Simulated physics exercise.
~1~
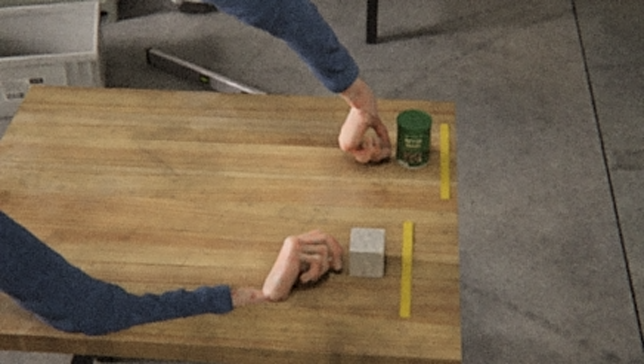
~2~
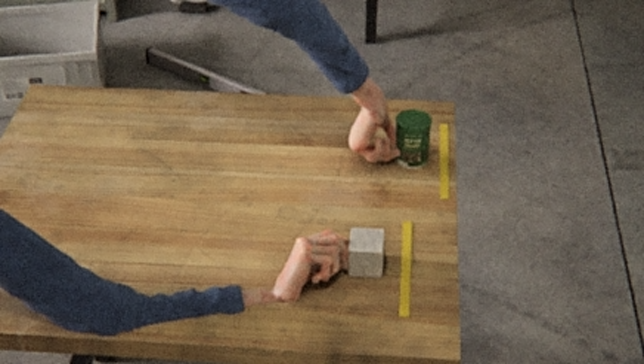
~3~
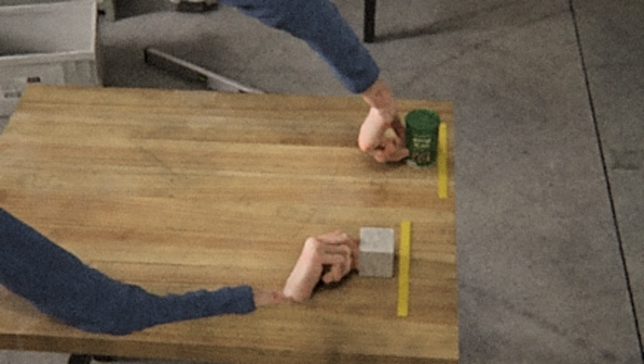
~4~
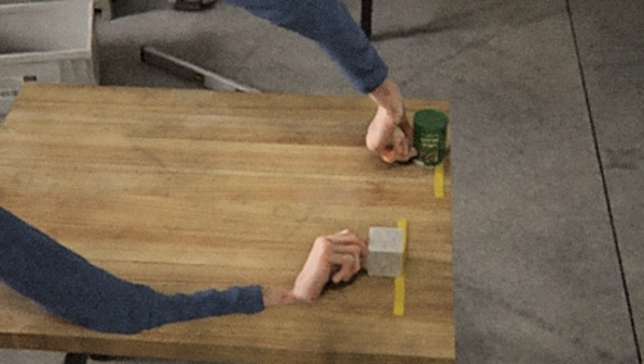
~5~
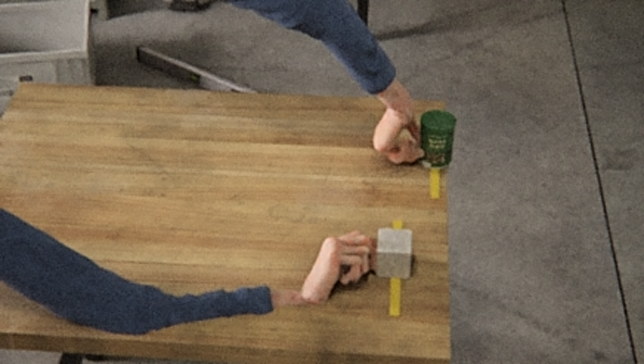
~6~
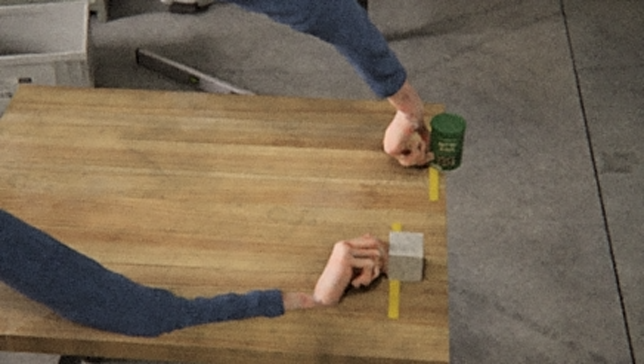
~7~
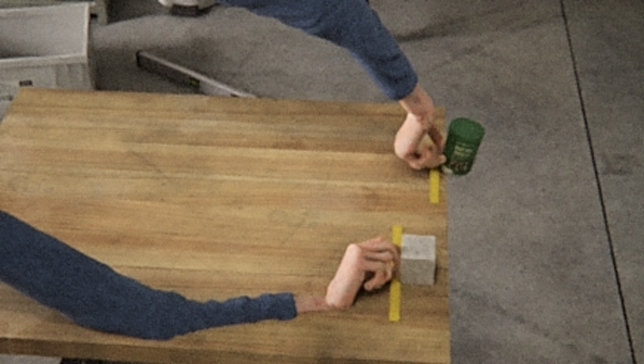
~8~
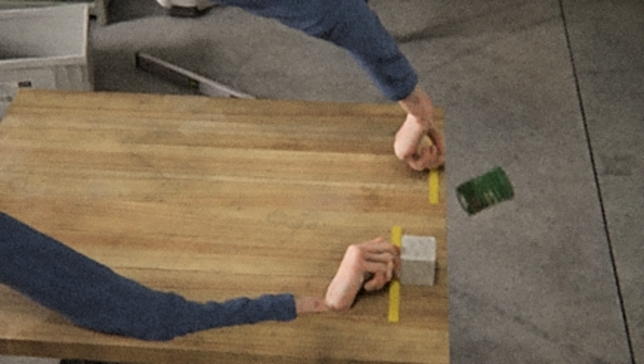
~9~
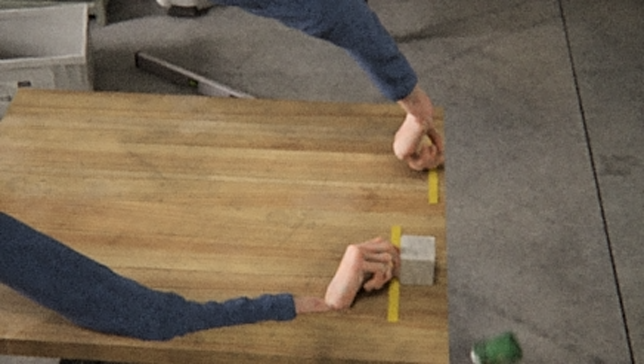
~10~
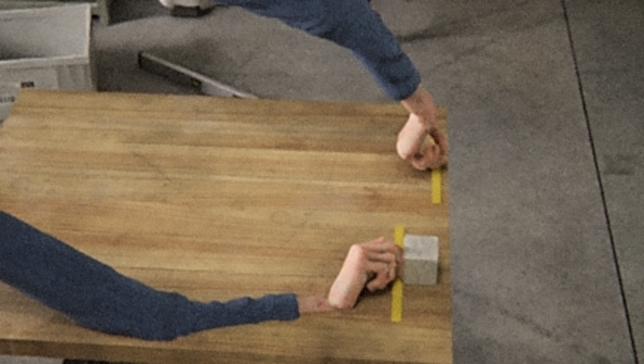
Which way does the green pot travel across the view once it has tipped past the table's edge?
It moves down the view, falling beside the right edge of the table until it is out of sight.
